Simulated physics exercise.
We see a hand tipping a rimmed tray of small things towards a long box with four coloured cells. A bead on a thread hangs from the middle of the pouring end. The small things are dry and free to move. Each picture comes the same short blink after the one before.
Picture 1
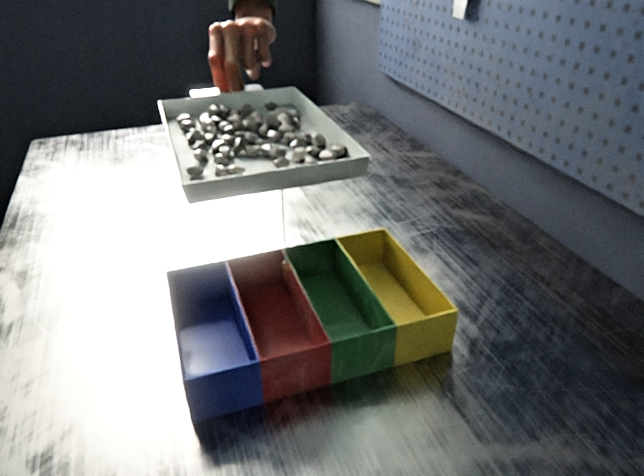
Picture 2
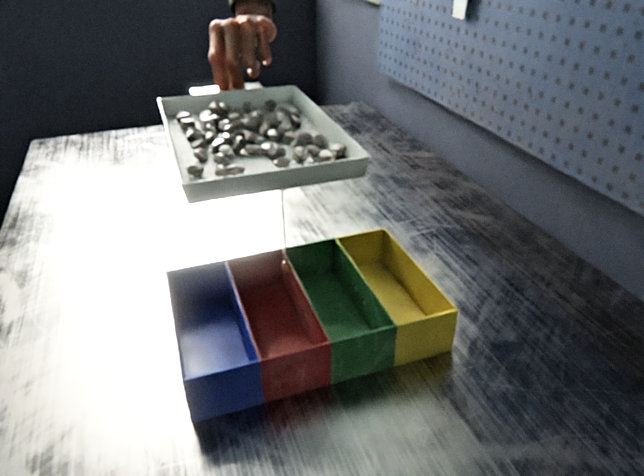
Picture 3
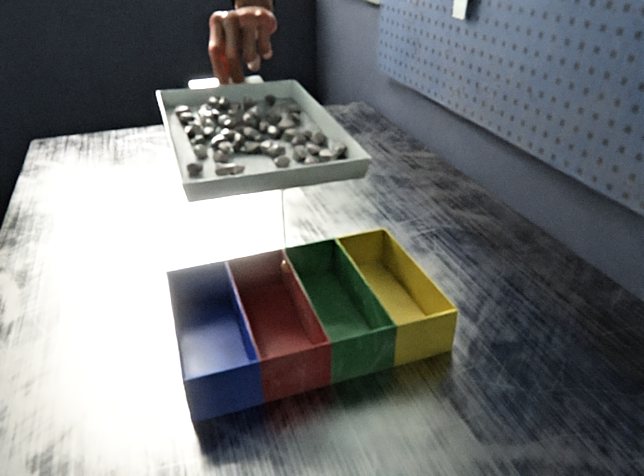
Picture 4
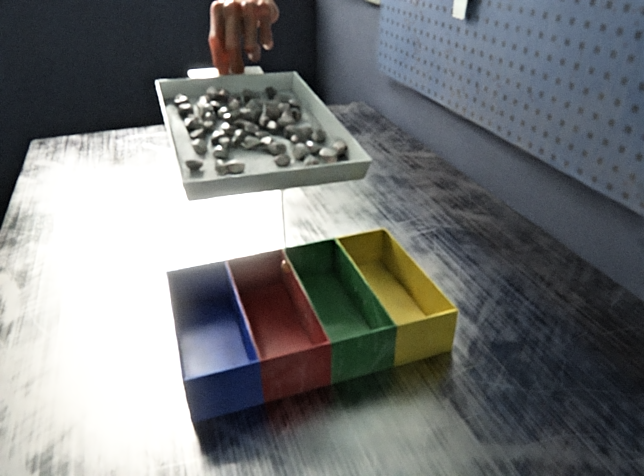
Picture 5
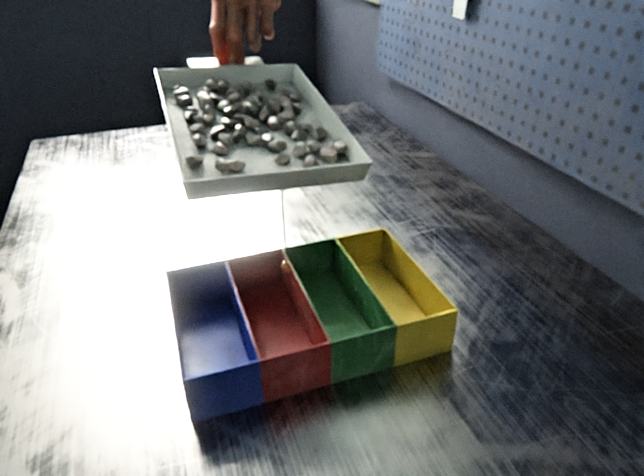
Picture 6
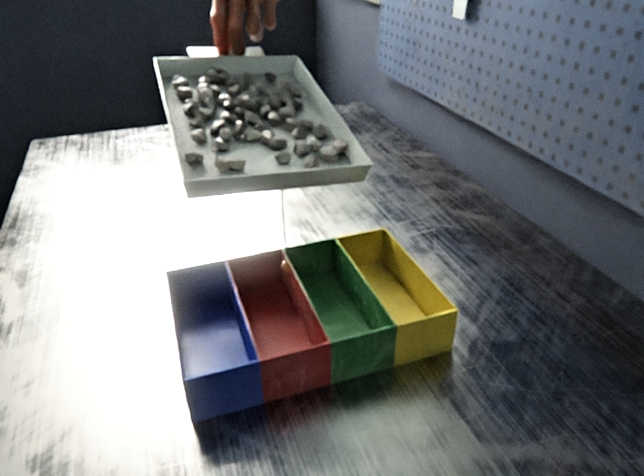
A hand slowly raised the back of a pale, rimmed tray of gray gravel above a long box with blue, red, green and yellow cells, and the bits shifted slightly while the box stayed still.
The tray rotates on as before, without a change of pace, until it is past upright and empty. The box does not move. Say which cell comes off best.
It favours the green compartment.
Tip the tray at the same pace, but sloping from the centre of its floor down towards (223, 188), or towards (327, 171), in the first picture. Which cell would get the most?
One: The blue cell. Two: That green cell.
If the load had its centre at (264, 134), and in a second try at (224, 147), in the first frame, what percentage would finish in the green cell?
First some 50, then 60 per cent.
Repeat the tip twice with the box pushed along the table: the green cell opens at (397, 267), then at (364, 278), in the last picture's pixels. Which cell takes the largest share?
At the first place the red one, at the second that green cell.
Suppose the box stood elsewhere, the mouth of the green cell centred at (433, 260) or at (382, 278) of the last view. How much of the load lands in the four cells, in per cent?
In turn 90 and 100 in a hundred.
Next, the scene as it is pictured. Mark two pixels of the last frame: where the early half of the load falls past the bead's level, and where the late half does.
The first part at (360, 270); the rest at (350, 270).
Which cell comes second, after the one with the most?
Next in line is the yellow cell.
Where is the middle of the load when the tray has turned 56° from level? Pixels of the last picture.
Near (313, 149).
Shortly afterwards, tray tipped steeply; all but a few on the tray; only a few falling or outside the box.
Next, tray tipped right over; the bulk on the tray; a little in the yellow cell; a little in the green cell; only a few falling or outside the box.
Some moments later, tray tipped past a quarter turn; near half in the green cell; near a third in the yellow cell; a little in the red cell.
In the end, tray tipped past a quarter turn; near half in the green cell; near a third in the yellow cell; a little in the red cell; none at all in the blue cell.
